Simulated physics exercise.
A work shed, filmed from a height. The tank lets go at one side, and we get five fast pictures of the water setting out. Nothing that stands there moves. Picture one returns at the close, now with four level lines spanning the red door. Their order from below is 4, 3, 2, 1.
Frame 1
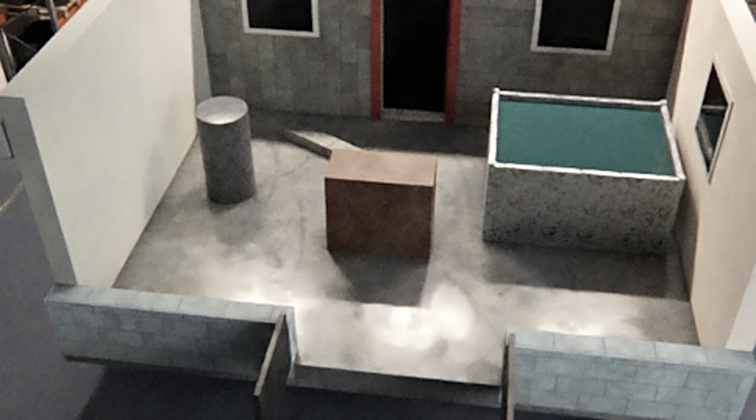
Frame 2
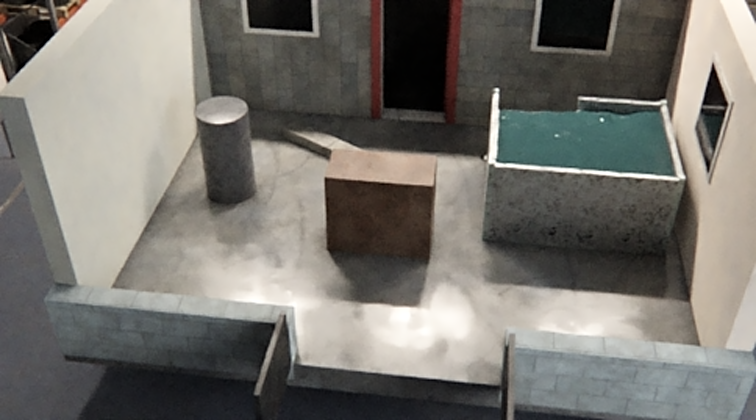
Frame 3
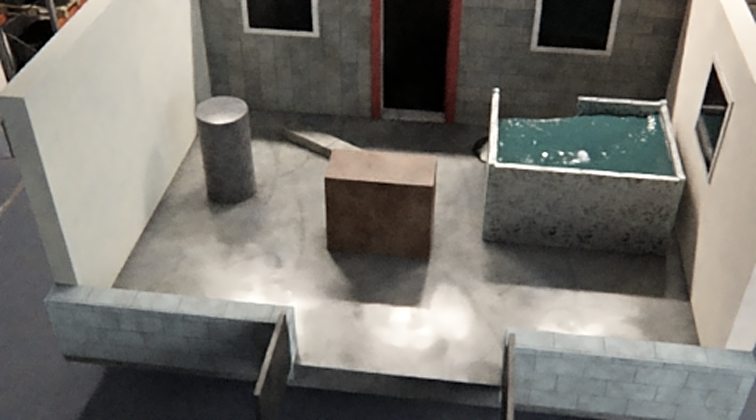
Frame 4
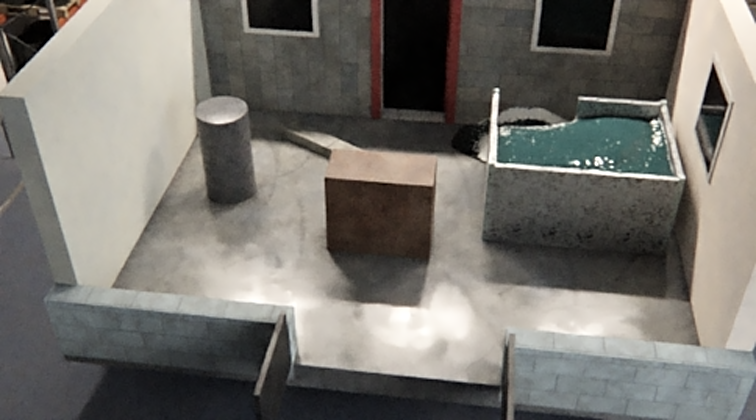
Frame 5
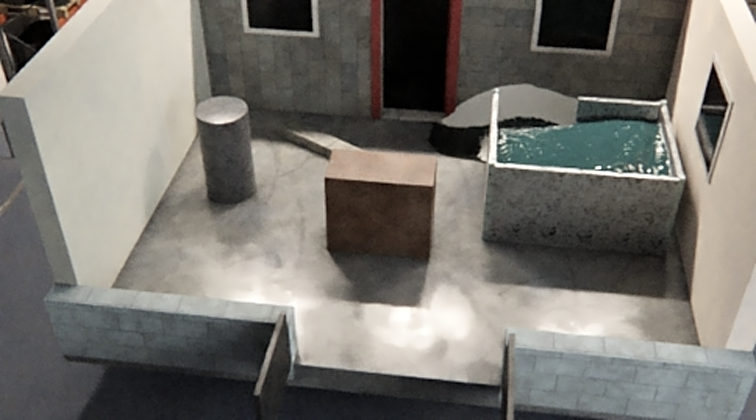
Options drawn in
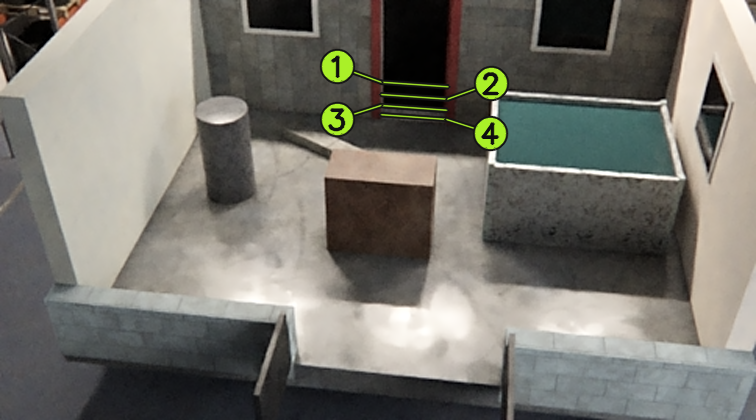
A speckled grey tank of teal water stands at the right of a grey-floored, roofless work shed, seen from above by a still camera. A brown block sits in the middle, a grey cylinder at left, and a red-framed doorway behind, with an open gate in front. The tank's water drops slightly and churns with white flecks, then water spreads behind it and leftward across the floor towards the doorway.
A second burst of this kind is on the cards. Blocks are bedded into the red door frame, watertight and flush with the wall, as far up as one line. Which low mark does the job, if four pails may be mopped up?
It is 3.
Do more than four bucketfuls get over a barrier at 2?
No, not at all.
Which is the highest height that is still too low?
4.
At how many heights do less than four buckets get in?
Three of them.
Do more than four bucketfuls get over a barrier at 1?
No.
In lime, 1 at (414, 84); 2 at (414, 96); 3 at (413, 107); 4 at (413, 117); from the bottom up 4, 3, 2, 1.
With 1, nothing gets over.
With 2, nothing gets over.
With 3, a splash gets over, under a bucket.
With 4, about 15 bucketfuls get in.
